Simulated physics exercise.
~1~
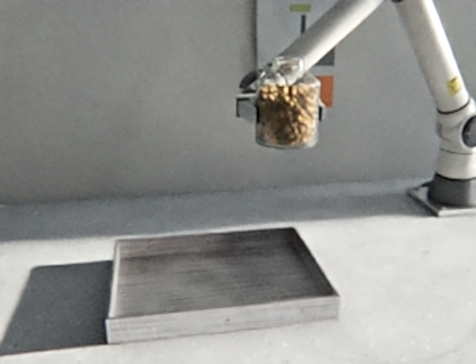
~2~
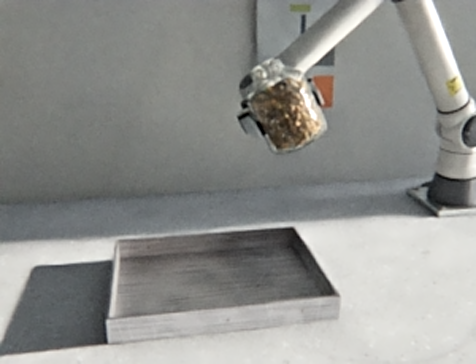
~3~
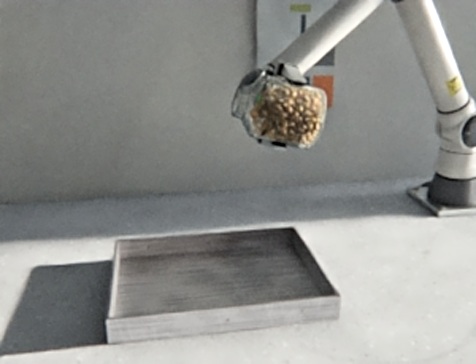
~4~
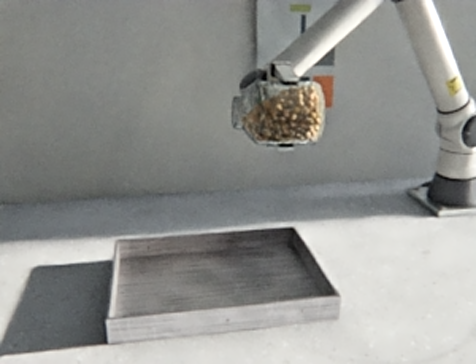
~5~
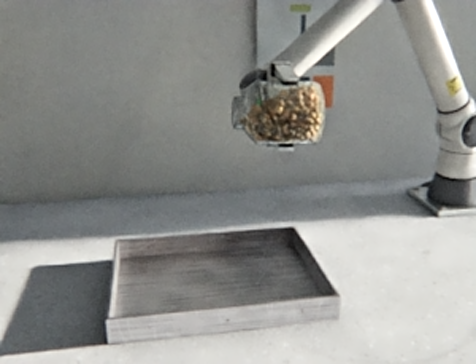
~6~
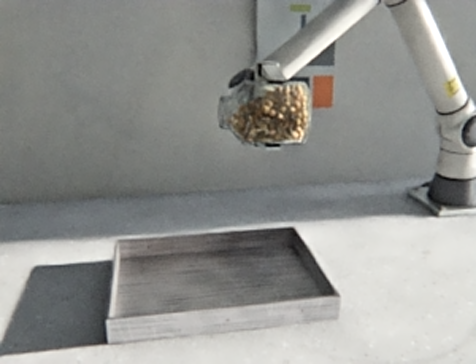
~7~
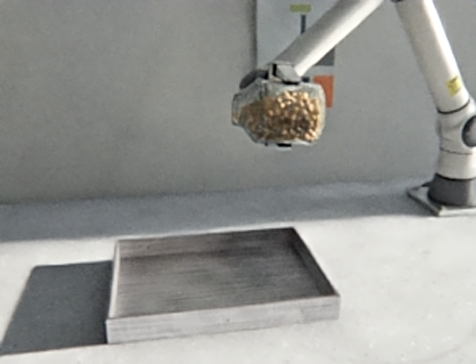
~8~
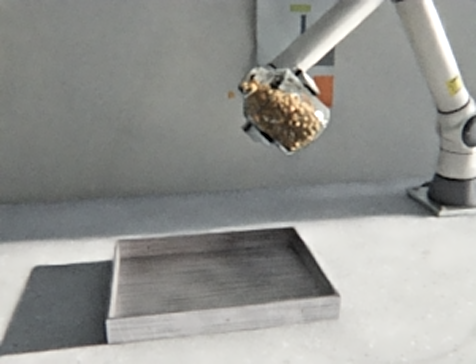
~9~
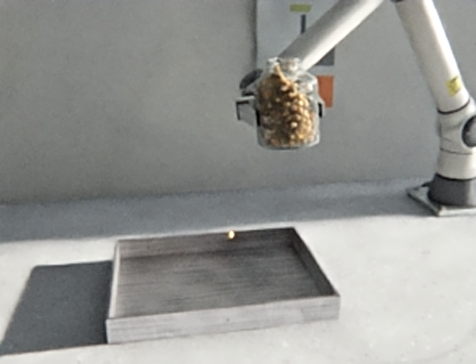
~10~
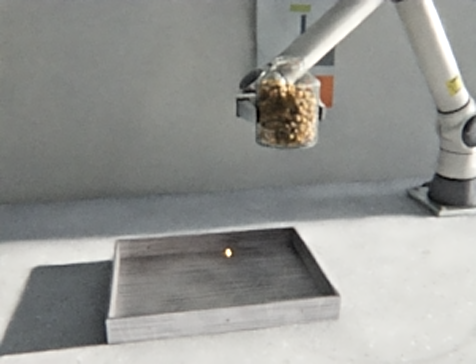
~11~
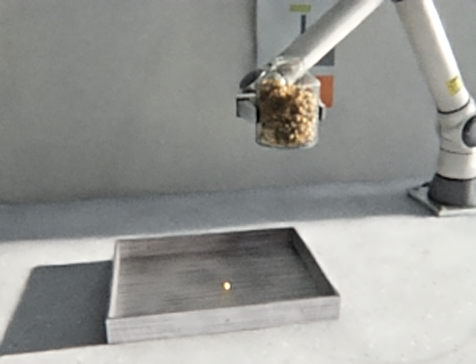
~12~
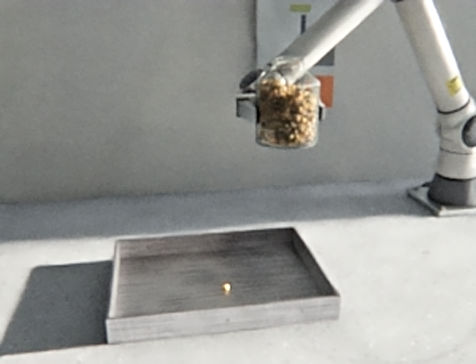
A clear glass jar nearly full of tan chickpeas hangs in the grip of a white robot arm, which reaches in from the right over a pale grey table. A still view from the front, slightly above, shows an empty, shallow grey tray below and a plain grey wall with a partly hidden poster behind. The arm tips the jar onto its side, mouth to the left, and holds it there. It jerks the jar left and back, then turns it upright. One chickpea drops and ends in the tray, while the rest stay in the jar.
